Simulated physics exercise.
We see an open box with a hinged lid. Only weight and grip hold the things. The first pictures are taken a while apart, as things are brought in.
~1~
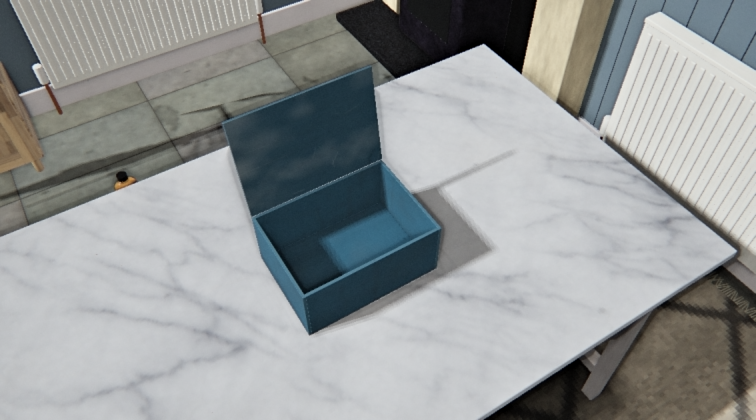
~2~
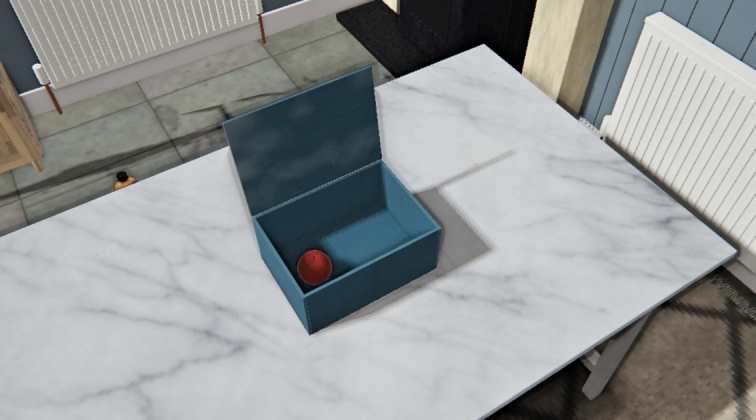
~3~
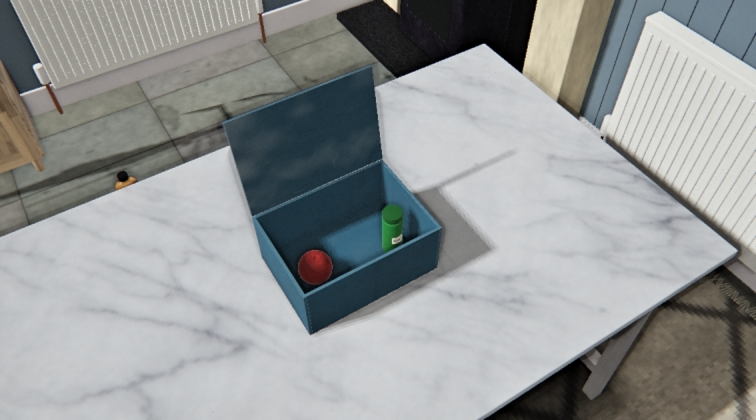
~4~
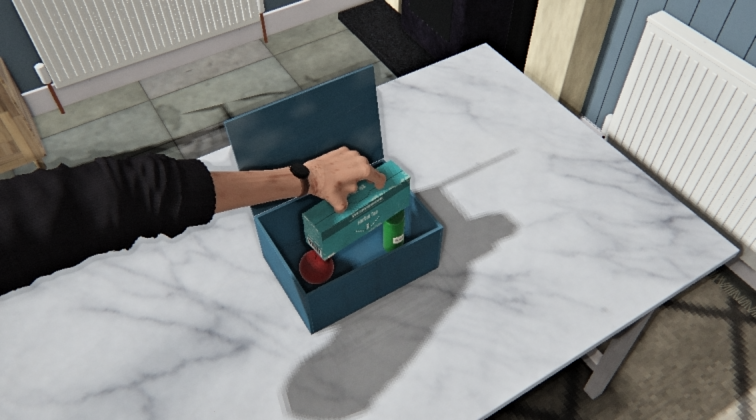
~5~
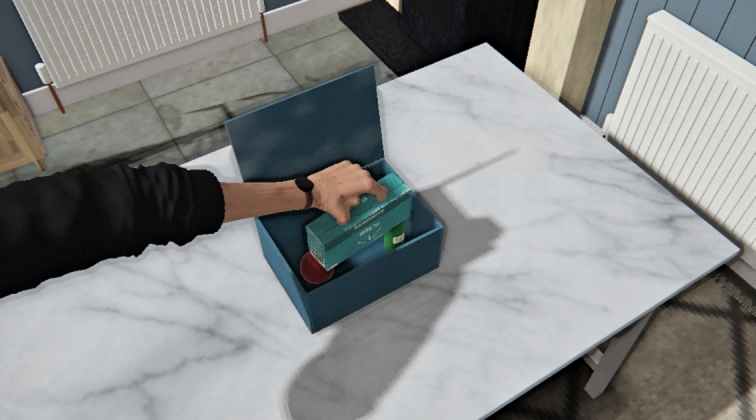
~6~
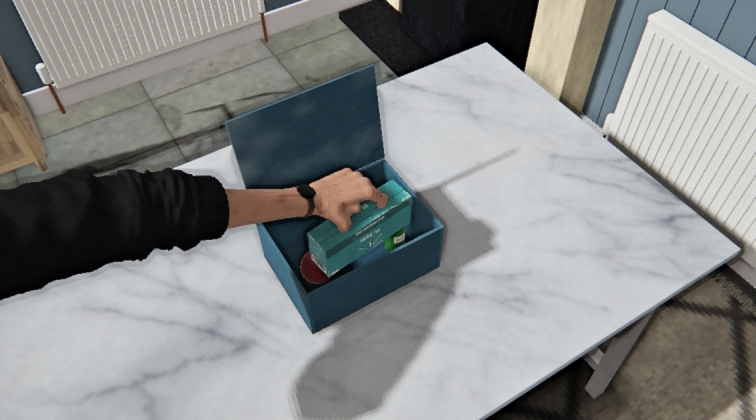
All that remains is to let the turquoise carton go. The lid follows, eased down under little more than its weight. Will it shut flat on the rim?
The lid closes.
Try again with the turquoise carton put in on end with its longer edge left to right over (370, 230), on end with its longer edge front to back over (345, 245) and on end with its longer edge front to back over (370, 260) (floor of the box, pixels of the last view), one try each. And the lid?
First, it is held up; second, it is held up; third, it stays ajar.
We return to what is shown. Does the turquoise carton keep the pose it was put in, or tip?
It ends up tilted.
Then, 0.60 s on from there, turquoise carton on its side near (345, 277); green shaker turned 49° from how it was put; red apple shifted about its own width.
Then, 1.60 s on from there, lid 58° above the rim; turquoise carton on its side near (346, 277); green shaker on its side; red apple shifted about its own width.
In the end, lid shut; toppled in the box, green shaker and turquoise carton; moved from the start, red apple. At the end, from the last picture's camera, turquoise carton near (346, 277).
